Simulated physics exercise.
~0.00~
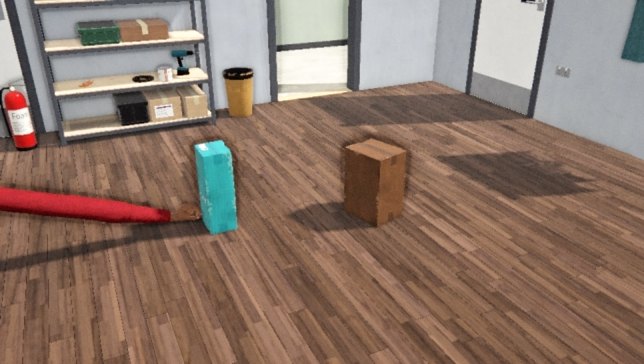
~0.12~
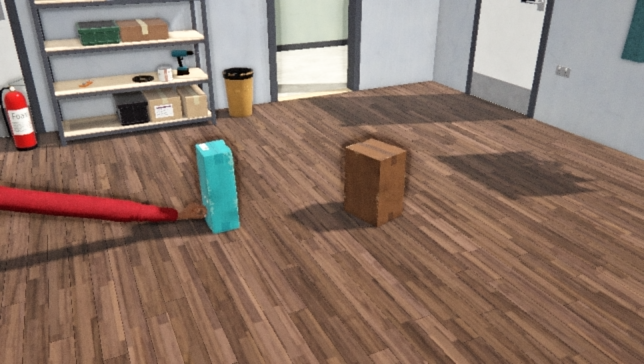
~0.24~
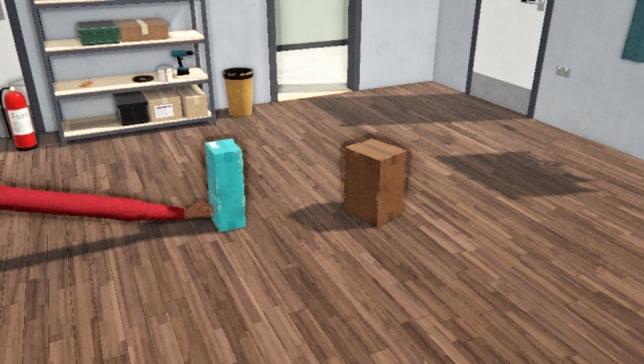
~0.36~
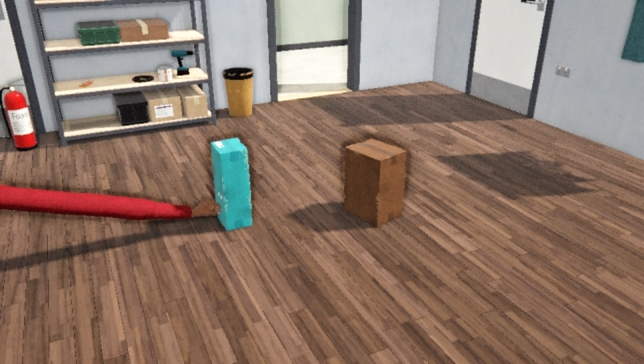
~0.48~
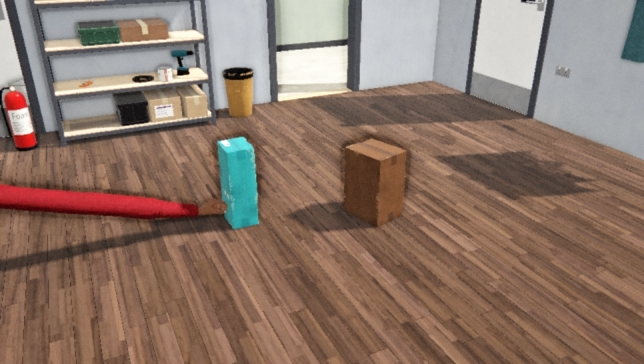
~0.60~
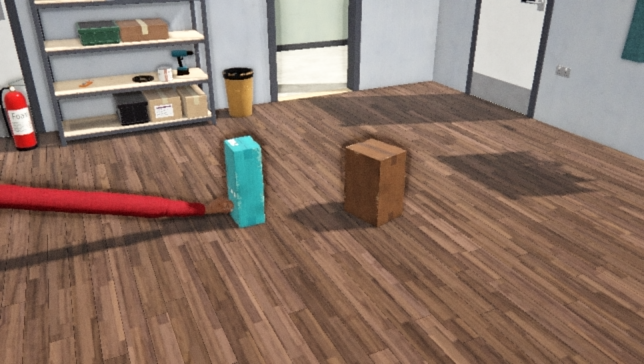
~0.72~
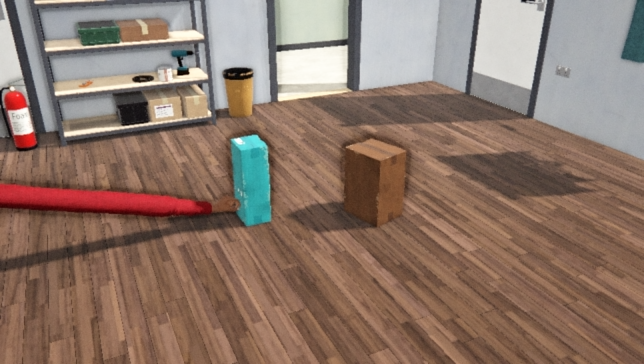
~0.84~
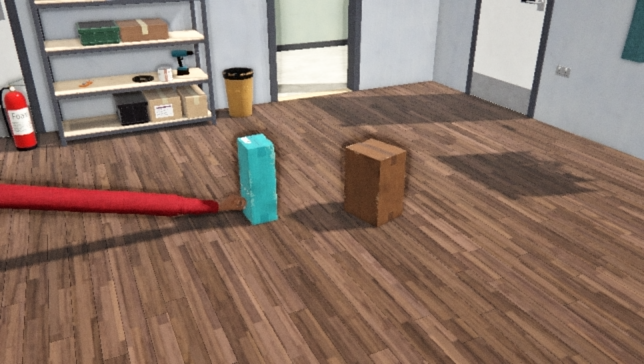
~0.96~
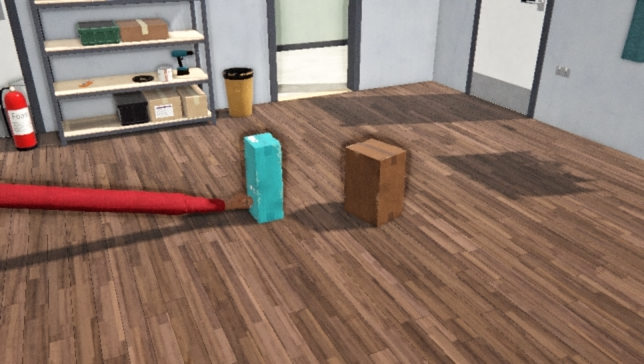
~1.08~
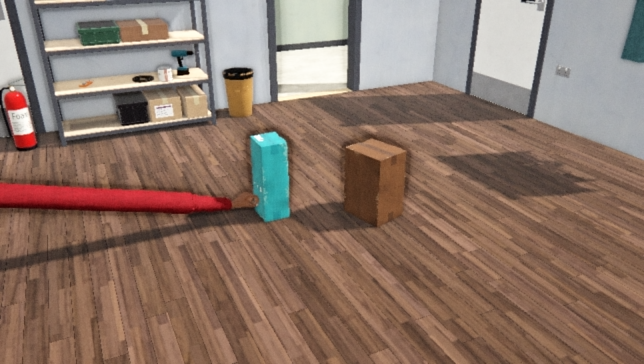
The clip opens on a wood-floored room with shelving, a yellow bin and a fire extinguisher at the back, where a tall turquoise box stands to the left of a brown box. A long red arm reaches in from the left, its brownish fingertip low against the turquoise box. After barely any movement at first, the fingertip pushes the box slowly and steadily to the right. The turquoise box slides along upright, narrowing the gap to the brown box, which stays in its place. At the end, the turquoise box is still standing, short of the brown one, with the fingertip beside it.
